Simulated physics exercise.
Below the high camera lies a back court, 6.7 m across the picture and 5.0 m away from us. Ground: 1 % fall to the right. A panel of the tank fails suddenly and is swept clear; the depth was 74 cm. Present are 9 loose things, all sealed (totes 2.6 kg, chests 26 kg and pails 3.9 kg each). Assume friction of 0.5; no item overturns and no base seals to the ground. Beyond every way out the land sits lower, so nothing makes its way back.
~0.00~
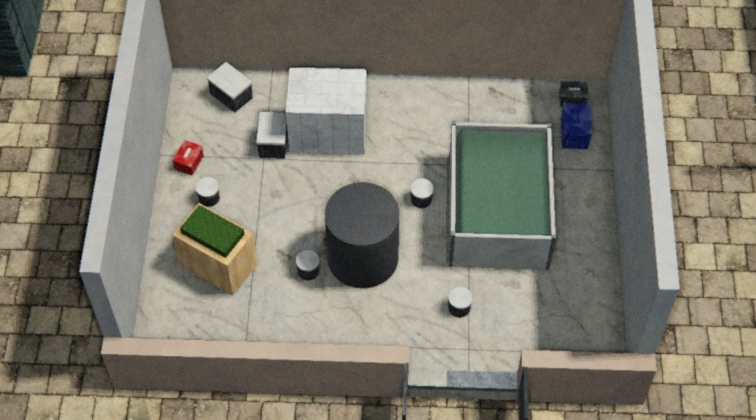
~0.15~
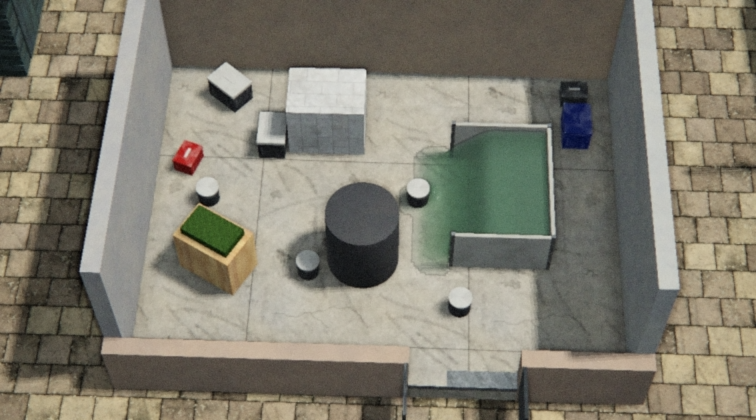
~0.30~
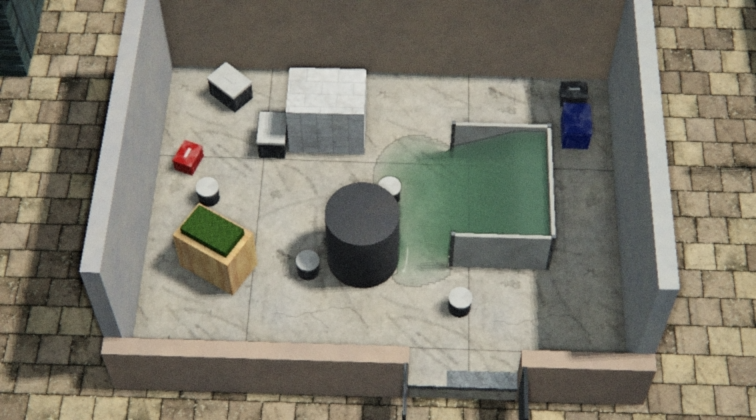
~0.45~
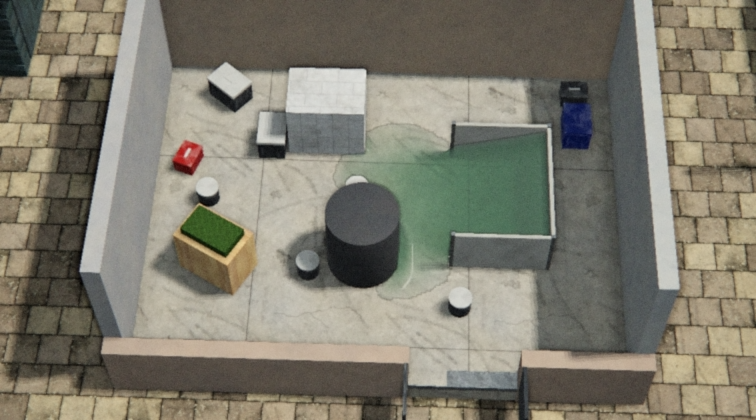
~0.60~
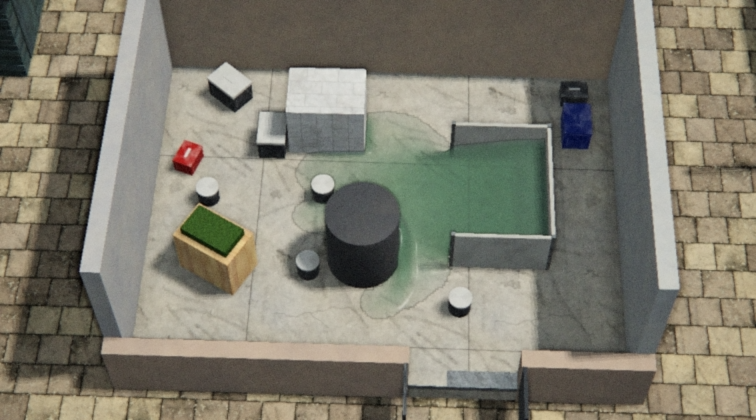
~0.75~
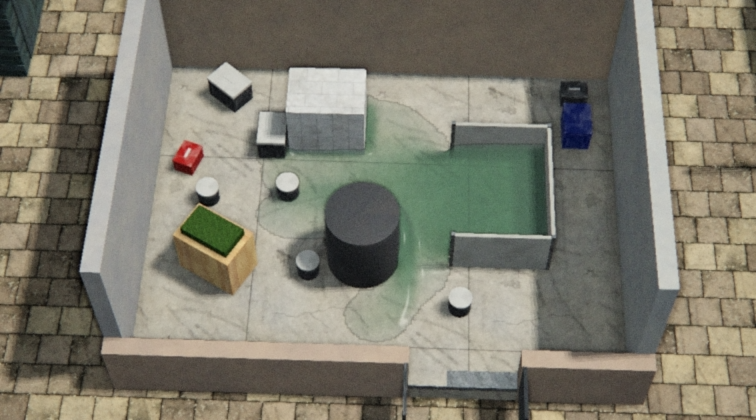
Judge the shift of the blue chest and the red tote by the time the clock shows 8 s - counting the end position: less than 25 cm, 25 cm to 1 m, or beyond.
Here's what I'd expect: The blue chest remains in place while the red tote is pushed a long way.
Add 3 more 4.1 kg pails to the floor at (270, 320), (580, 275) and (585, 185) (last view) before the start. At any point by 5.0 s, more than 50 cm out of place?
Lab note - in order: Above threshold / below threshold / below threshold.
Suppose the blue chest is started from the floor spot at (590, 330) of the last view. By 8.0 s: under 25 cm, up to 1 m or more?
I'd say it does not really move.
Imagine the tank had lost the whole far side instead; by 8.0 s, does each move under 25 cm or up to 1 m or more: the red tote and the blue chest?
Under that change the red tote would be borne far and the blue chest would be borne far.
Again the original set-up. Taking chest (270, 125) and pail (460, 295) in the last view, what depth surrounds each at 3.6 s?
About 11 and 1 cm.
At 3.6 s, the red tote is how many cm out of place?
I'd put it at around 150 cm.
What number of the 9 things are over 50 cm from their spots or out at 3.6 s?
By that time the total stands at 4.
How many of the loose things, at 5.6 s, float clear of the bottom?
5 at that moment.
After 1.6 s the blue chest is near (578, 118), 0.0 m from its start, aground; the red tote is near (170, 125), 0.5 m from its start, afloat; 0 of 9 are out; 3 afloat.
After 3.6 s the blue chest is near (578, 118), 0.0 m from its start, aground; the red tote is near (206, 60), 1.6 m from its start, afloat; 0 of 9 are out; 5 afloat.
After 5.6 s the blue chest is near (578, 118), 0.0 m from its start, aground; the red tote is near (266, 68), 1.9 m from its start, afloat; 0 of 9 are out; 5 afloat.
After 8.0 s the blue chest is near (578, 118), 0.0 m from its start, aground; the red tote is near (266, 69), 1.9 m from its start, afloat; 0 of 9 are out; 2 afloat.
